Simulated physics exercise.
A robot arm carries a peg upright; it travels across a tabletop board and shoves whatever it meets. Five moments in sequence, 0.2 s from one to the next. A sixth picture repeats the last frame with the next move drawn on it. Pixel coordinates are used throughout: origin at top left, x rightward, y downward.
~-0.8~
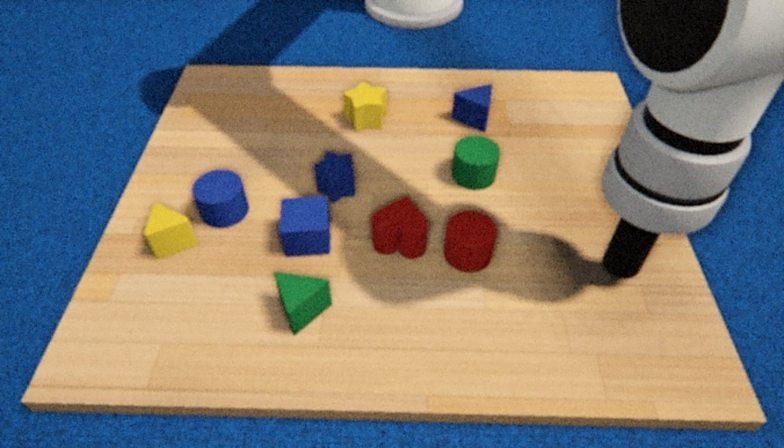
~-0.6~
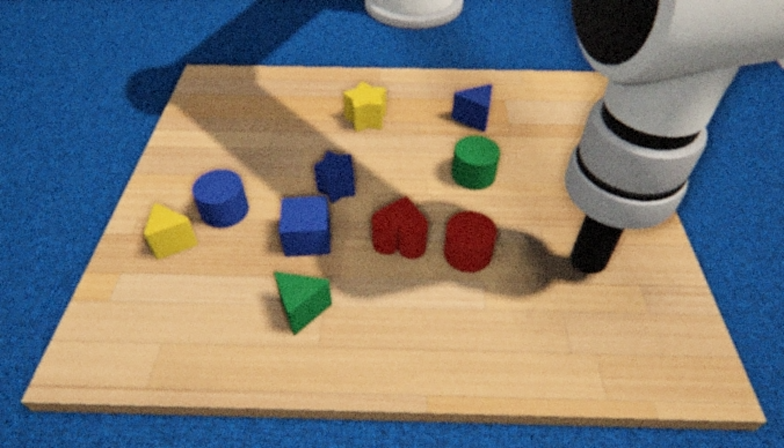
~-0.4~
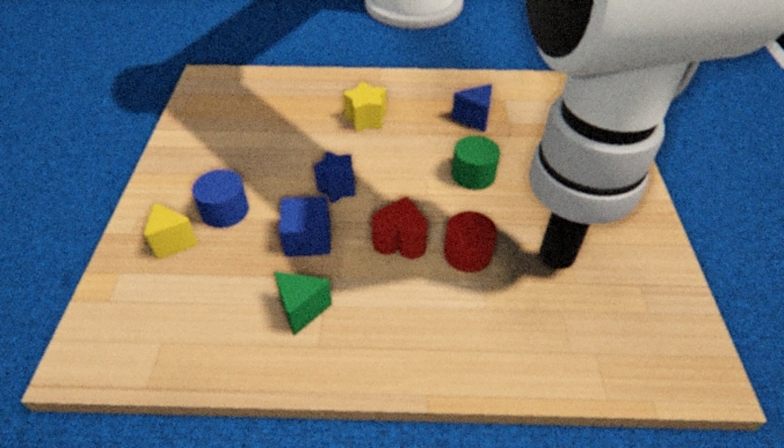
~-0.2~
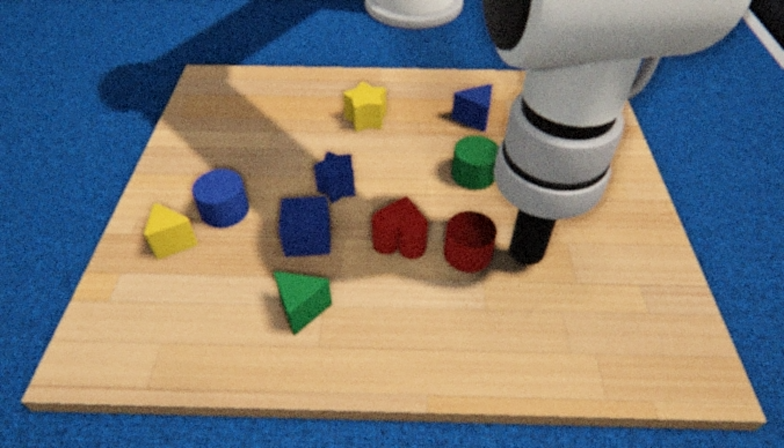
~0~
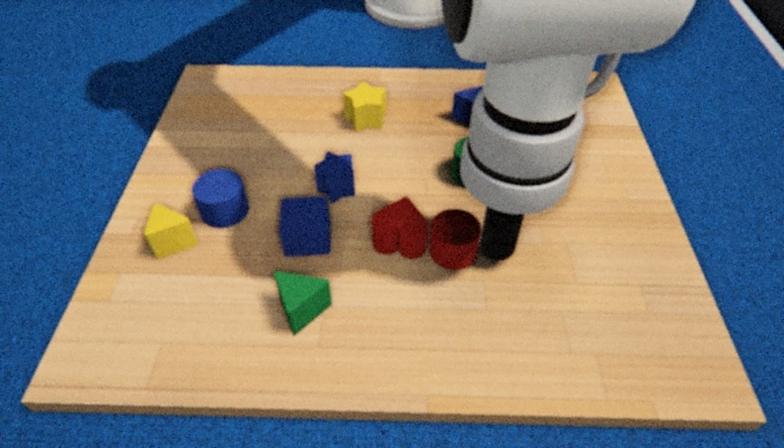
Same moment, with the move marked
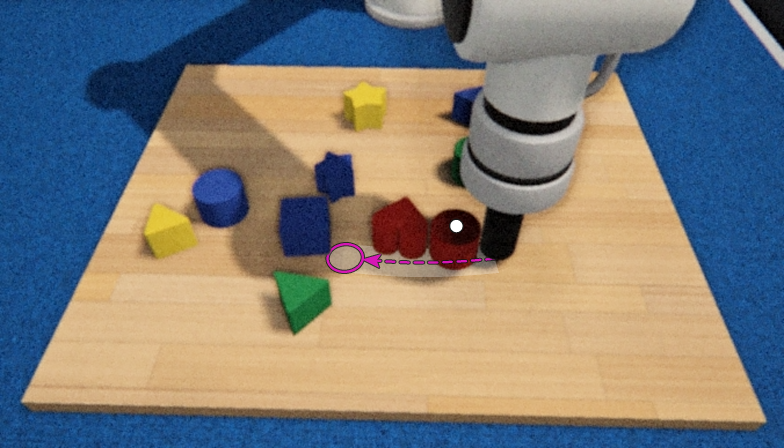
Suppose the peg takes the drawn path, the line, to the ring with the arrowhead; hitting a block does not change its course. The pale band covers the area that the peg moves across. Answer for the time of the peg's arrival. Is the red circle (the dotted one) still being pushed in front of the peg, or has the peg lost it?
The peg still pushes it.
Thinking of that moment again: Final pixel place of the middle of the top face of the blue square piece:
Its top middle is near (256, 205).
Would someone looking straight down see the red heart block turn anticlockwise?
No, it doesn't check out.
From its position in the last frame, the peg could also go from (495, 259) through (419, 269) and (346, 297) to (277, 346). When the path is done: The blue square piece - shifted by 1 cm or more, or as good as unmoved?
By the time the path is finished, it has moved at least a centimetre.
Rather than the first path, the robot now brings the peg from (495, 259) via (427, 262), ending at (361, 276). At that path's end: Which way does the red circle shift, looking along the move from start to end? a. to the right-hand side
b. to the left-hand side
a (to the right-hand side)
Path on the board, from (495, 259) via (420, 263), ending at (345, 258); the dot is on the red circle.
The first path, step by step. One third of the way, peg (445, 252); red heart block (362, 210), turned 40° clockwise; red circle (404, 229).
Two thirds of the way, peg (394, 252); blue square piece (288, 210); red heart block (334, 197), turned 85° clockwise; red circle (352, 228).
At the end, peg (344, 247); blue square piece (256, 205); blue star block (337, 158); red heart block (323, 191), turned 115° clockwise; red circle (300, 227).
